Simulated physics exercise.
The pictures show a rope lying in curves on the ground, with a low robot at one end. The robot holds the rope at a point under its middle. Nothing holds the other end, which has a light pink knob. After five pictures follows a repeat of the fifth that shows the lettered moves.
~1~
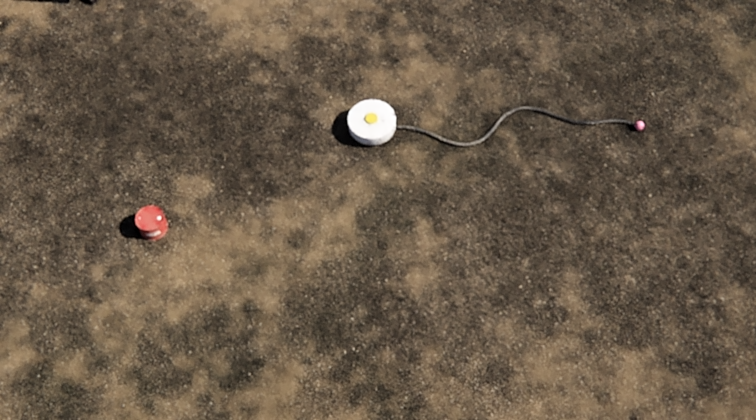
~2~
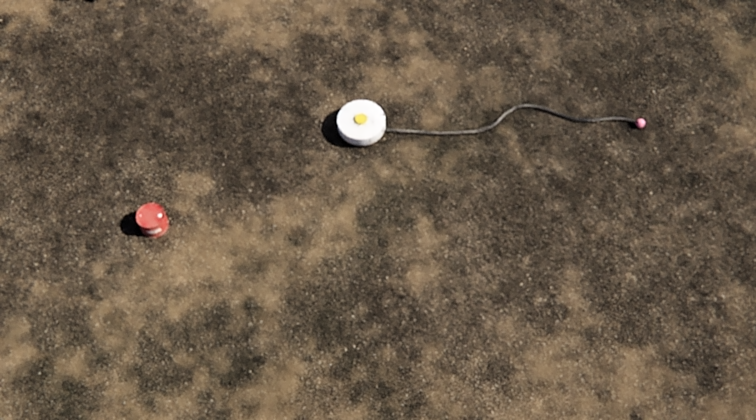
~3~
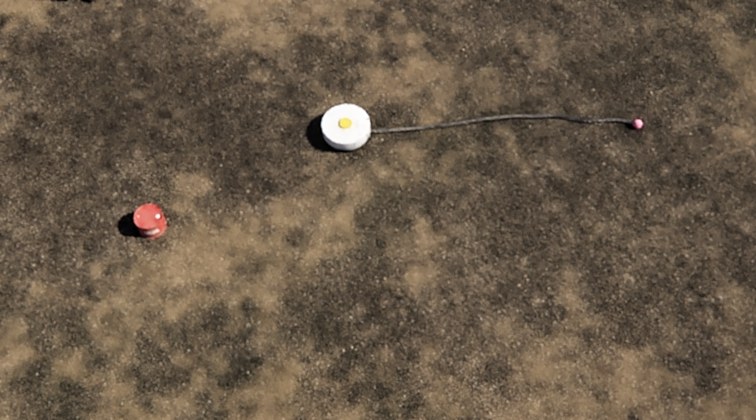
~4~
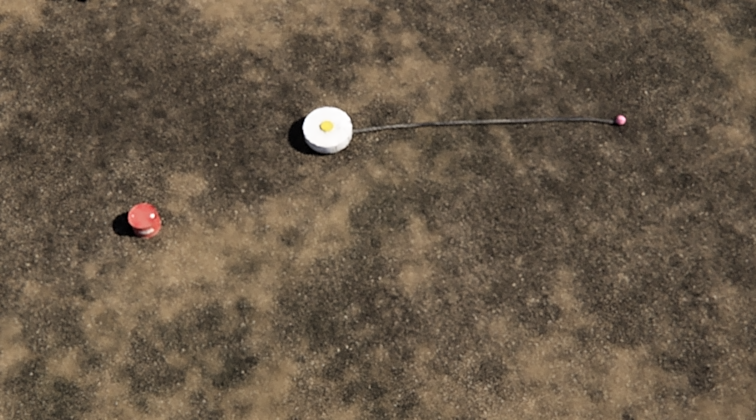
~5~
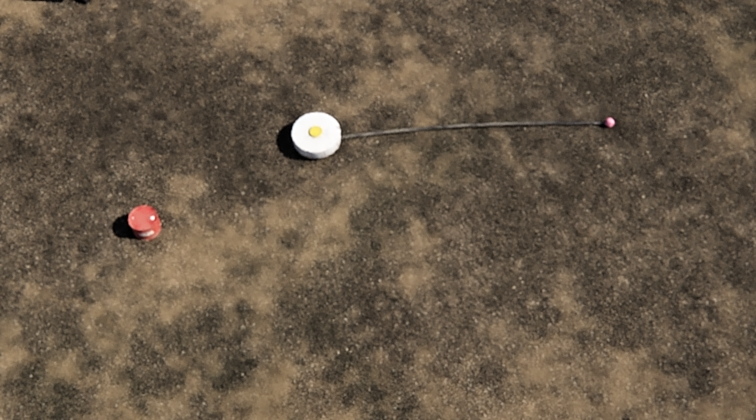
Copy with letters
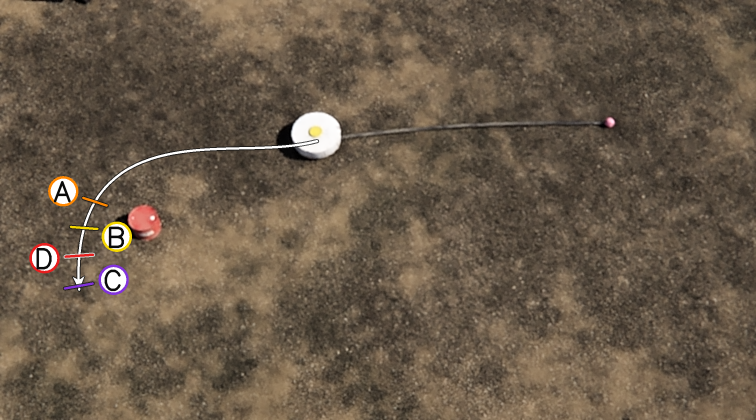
A low, round white robot moved slowly left across the ground, pulling the curvy rope behind it nearly straight, and then the pink-knobbed far end slid left a little too, while a red tub sat nearby.
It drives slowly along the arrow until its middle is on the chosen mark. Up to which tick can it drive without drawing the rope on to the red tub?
Stop at D.
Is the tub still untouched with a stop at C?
For that mark, no.
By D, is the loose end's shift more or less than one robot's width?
By then, more.
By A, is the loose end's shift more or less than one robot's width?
By then, more.
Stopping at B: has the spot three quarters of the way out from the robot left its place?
Yes.
On the marked copy, A at (95, 202); B at (84, 228); C at (79, 286); D at (79, 256); the route from (317, 141) via (151, 159) to (79, 290).
With D. Early on, robot (213, 144), middle of the rope (365, 139), free end (509, 125).
Further on, robot (112, 175), middle of the rope (265, 149), free end (409, 133).
At the end, robot (77, 252), middle of the rope (214, 173), free end (356, 138); nothing has been touched.
As for the rest, A is safe but short; B is safe but short; C brings the rope against the tub.
